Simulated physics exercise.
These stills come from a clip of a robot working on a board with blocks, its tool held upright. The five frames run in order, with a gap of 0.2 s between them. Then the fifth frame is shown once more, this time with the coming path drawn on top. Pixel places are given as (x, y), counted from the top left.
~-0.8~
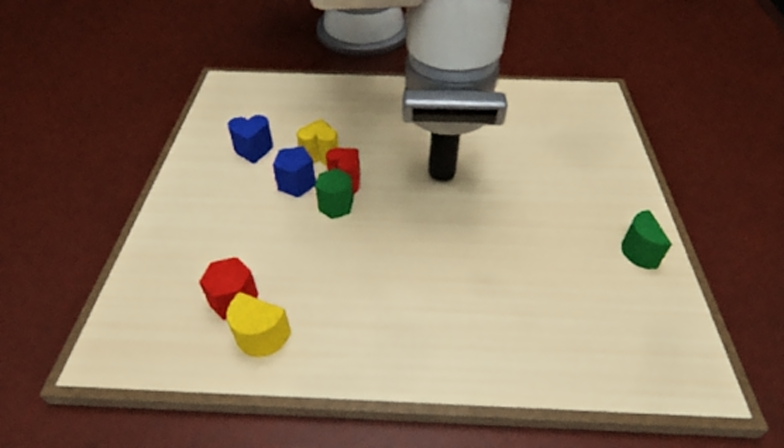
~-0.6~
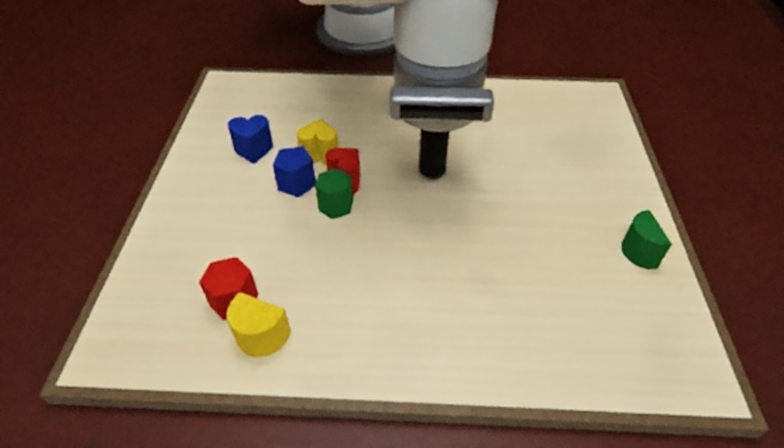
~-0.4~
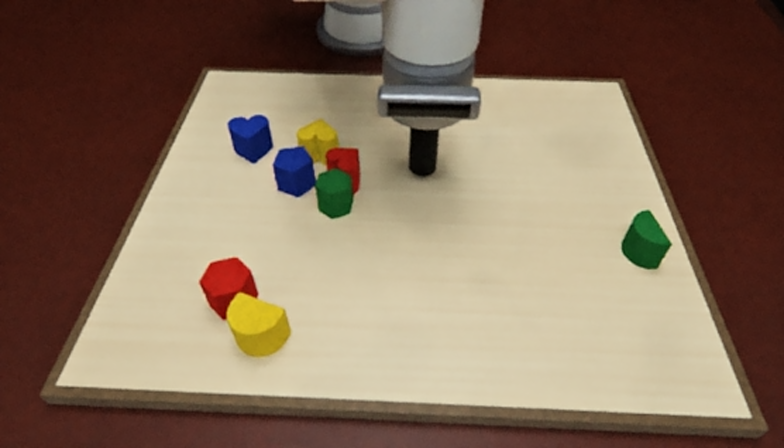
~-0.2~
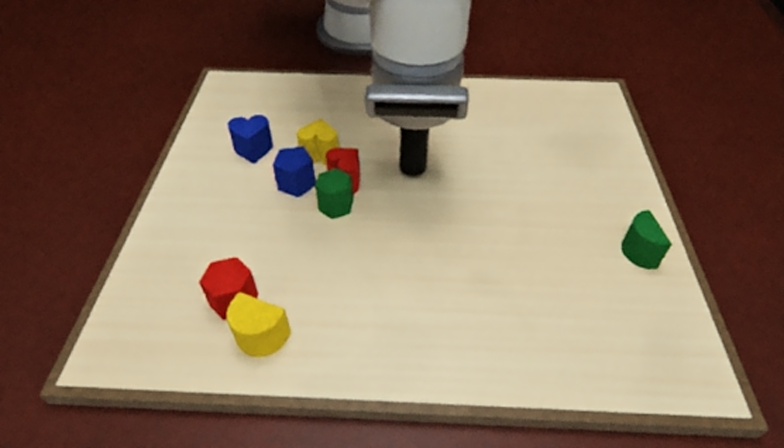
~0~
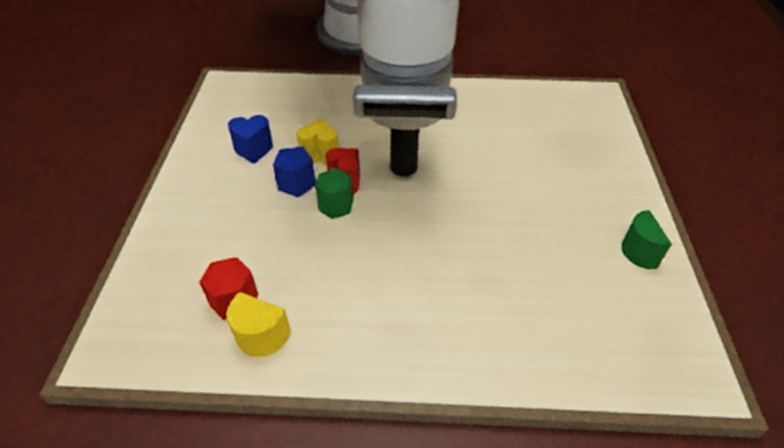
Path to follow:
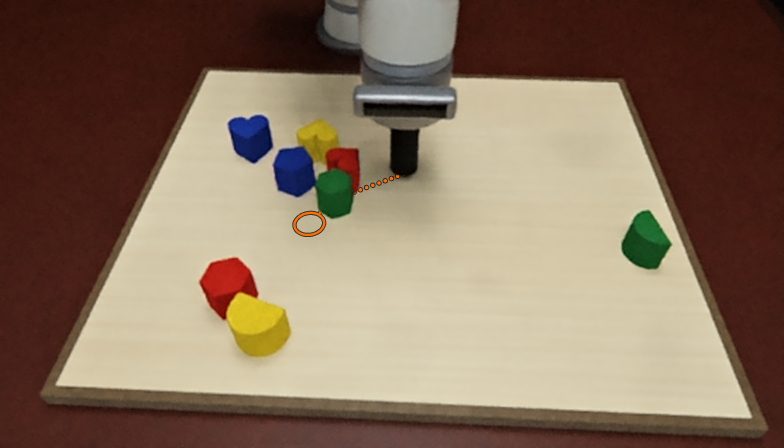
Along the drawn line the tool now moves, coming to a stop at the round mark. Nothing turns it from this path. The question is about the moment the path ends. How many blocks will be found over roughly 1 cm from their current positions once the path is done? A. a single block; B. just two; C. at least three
B (just two)
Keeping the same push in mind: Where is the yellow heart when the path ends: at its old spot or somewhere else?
The yellow heart is left alone.
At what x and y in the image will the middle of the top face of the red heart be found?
In the picture, that point is around (322, 157).
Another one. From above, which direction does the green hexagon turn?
Looking down: Anticlockwise.
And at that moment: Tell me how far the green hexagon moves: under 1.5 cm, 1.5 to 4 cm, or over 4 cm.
Over 4 cm.
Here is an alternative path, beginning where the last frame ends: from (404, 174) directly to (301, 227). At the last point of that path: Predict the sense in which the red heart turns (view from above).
It makes a clockwise turn.
The drawn path runs from (404, 174) via (370, 186) and (336, 201), ending at (309, 224).
On the path given first. One third of the way, tool (369, 180); red heart (341, 157).
Two thirds of the way, tool (335, 194); blue five-sided block (289, 157); green hexagon (310, 194), turned 45° anticlockwise; red heart (322, 157), turned 50° clockwise.
At the end, tool (308, 217); blue five-sided block (289, 157); yellow heart not moved; green hexagon (287, 221), turned 70° anticlockwise; red heart (322, 157), turned 50° clockwise.
